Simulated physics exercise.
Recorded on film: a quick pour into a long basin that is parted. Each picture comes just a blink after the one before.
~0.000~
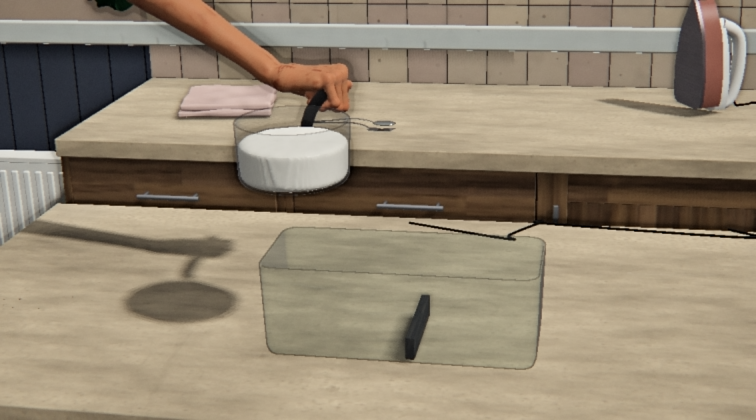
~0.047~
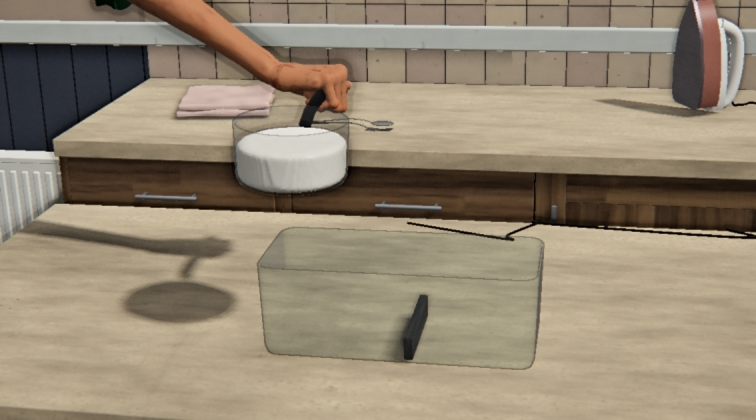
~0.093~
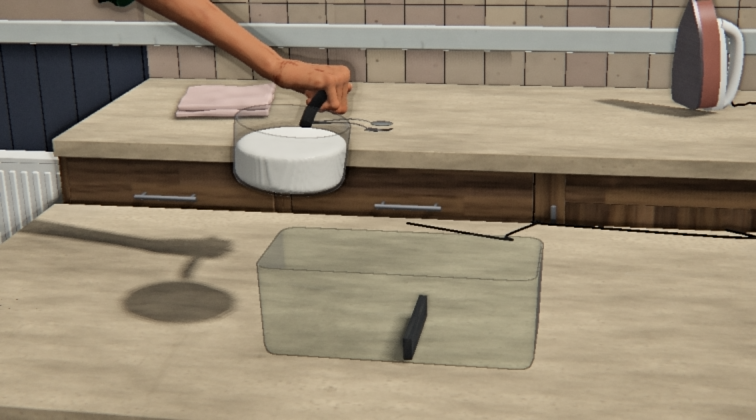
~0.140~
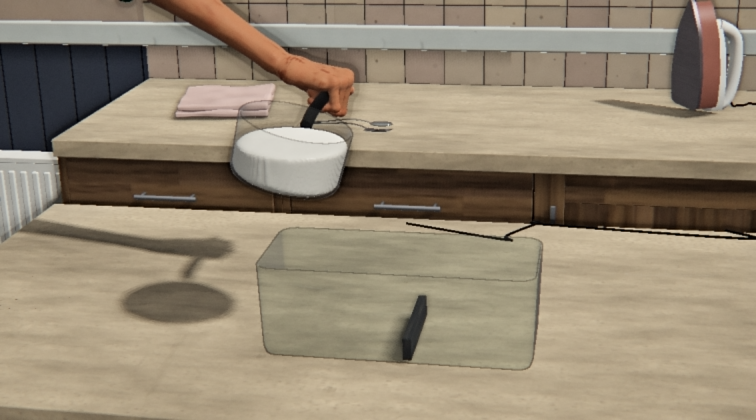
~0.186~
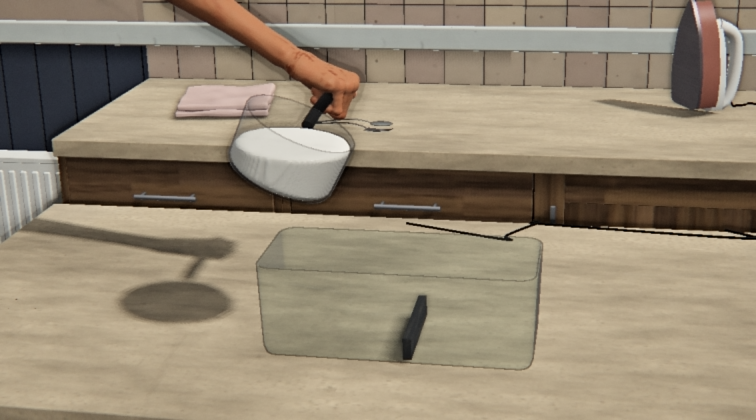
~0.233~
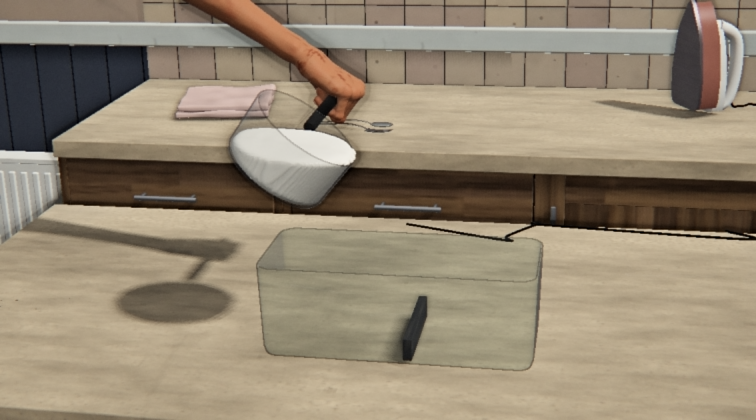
A hand slowly tilts a clear round pot of white milk above a long basin.
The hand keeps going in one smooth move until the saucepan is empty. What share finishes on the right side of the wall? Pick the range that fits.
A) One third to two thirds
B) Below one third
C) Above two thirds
Answer: B.
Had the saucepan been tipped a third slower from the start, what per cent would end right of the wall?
I'd say close to 15 %.
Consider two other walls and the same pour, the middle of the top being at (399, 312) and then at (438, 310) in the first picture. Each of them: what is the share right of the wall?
In turn some 35 and 10 in a hundred.
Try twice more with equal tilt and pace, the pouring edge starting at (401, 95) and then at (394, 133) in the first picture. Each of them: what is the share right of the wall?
First try: Near 80 percent; second try: Near 65 percent.
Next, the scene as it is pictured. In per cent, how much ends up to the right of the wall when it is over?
Around 15 percent.
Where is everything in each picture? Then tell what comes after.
In the first picture, it leans 0°; its right rim is at (348, 123); the milk meets the walls at (242, 139) and (347, 142); the long basin's rim runs from (272, 247) to (543, 260); the wall's top is at (418, 317).
In the second picture, it leans 2°; its right rim is at (347, 125); the milk meets the walls at (240, 139) and (346, 143).
In the third picture, it leans 7°; its right rim is at (349, 130); the milk meets the walls at (240, 139) and (346, 144).
In the fourth picture, it leans 15°; its right rim is at (351, 139); the milk meets the walls at (239, 138) and (347, 147).
In the fifth picture, it leans 25°; its right rim is at (352, 150); the milk meets the walls at (238, 136) and (350, 149).
In the sixth picture, it leans 37°; its right rim is at (352, 163); the milk meets the walls at (235, 134) and (348, 152); 1 per cent is over the edge.
Then, 0.48 s in, the tilt is 95° and 32 per cent is still to pour, 26 is left of the wall and 0 right of it.
Then, 0.66 s in, the tilt is 100° and 10 per cent is still to pour, 75 is left of the wall and 6 right of it.
Then, 0.85 s in, the tilt is 100° and 2 per cent is still to pour, 79 is left of the wall and 13 right of it.
Then, 1.06 s in, the tilt is 100° and 0 per cent is still to pour, 81 is left of the wall and 15 right of it.
Finally, 81 per cent lies left of the wall, 16 right of it and 3 outside.
